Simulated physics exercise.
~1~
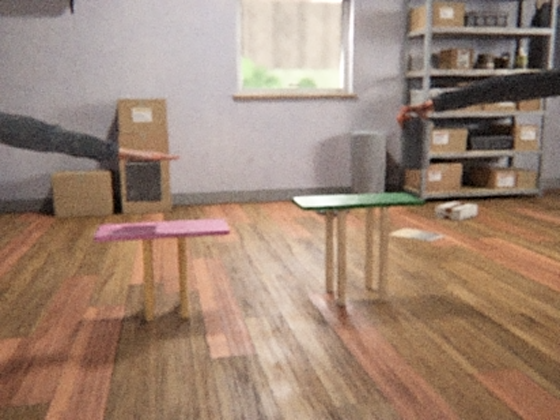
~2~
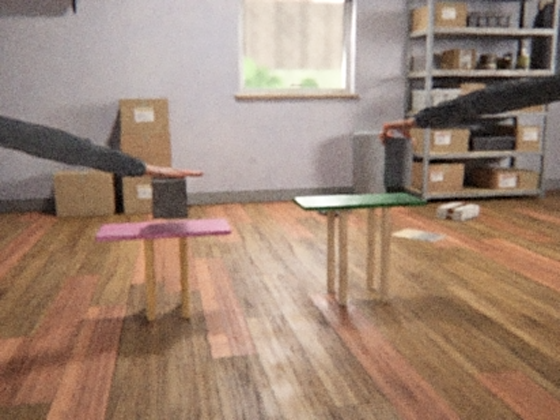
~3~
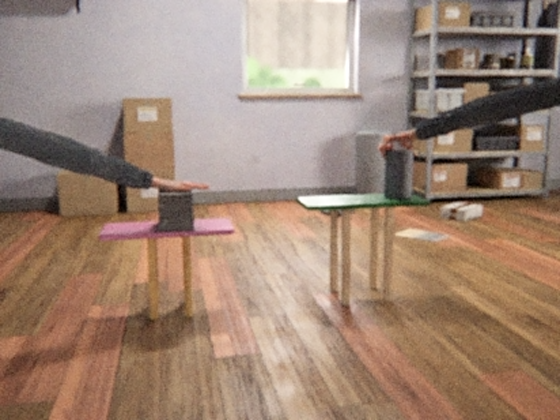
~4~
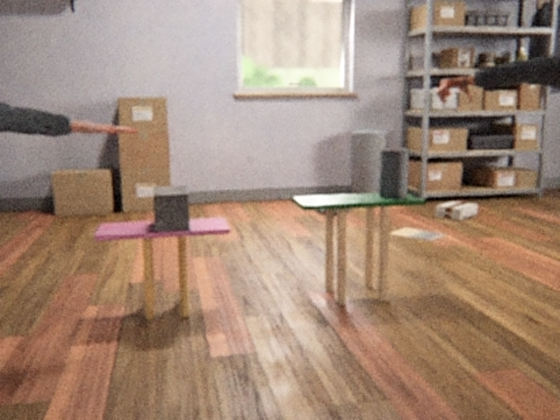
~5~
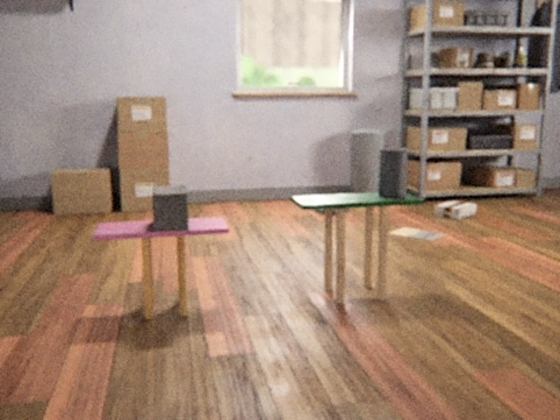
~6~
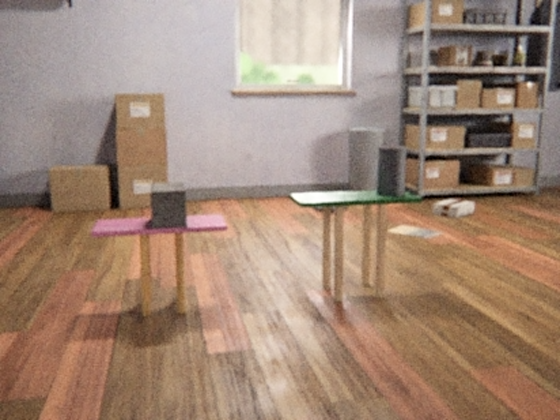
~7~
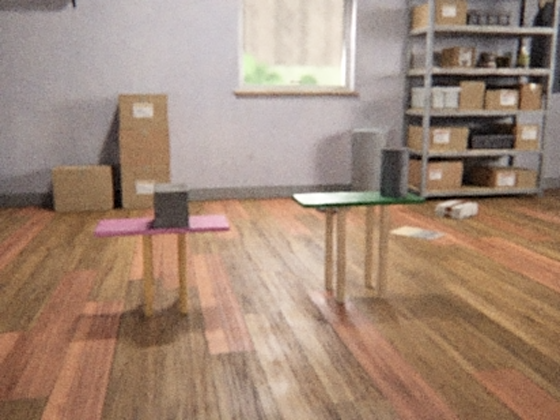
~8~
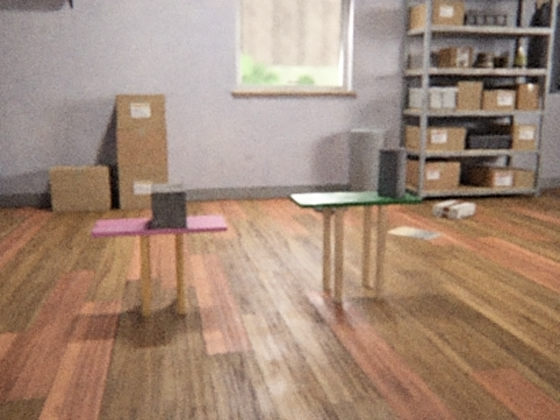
In the video, two hands lower a dark block onto a pink small table at left and an upright dark roll onto the right side of a green trestle, then let go and withdraw. Both objects stay in place, and the table and trestle remain standing level.
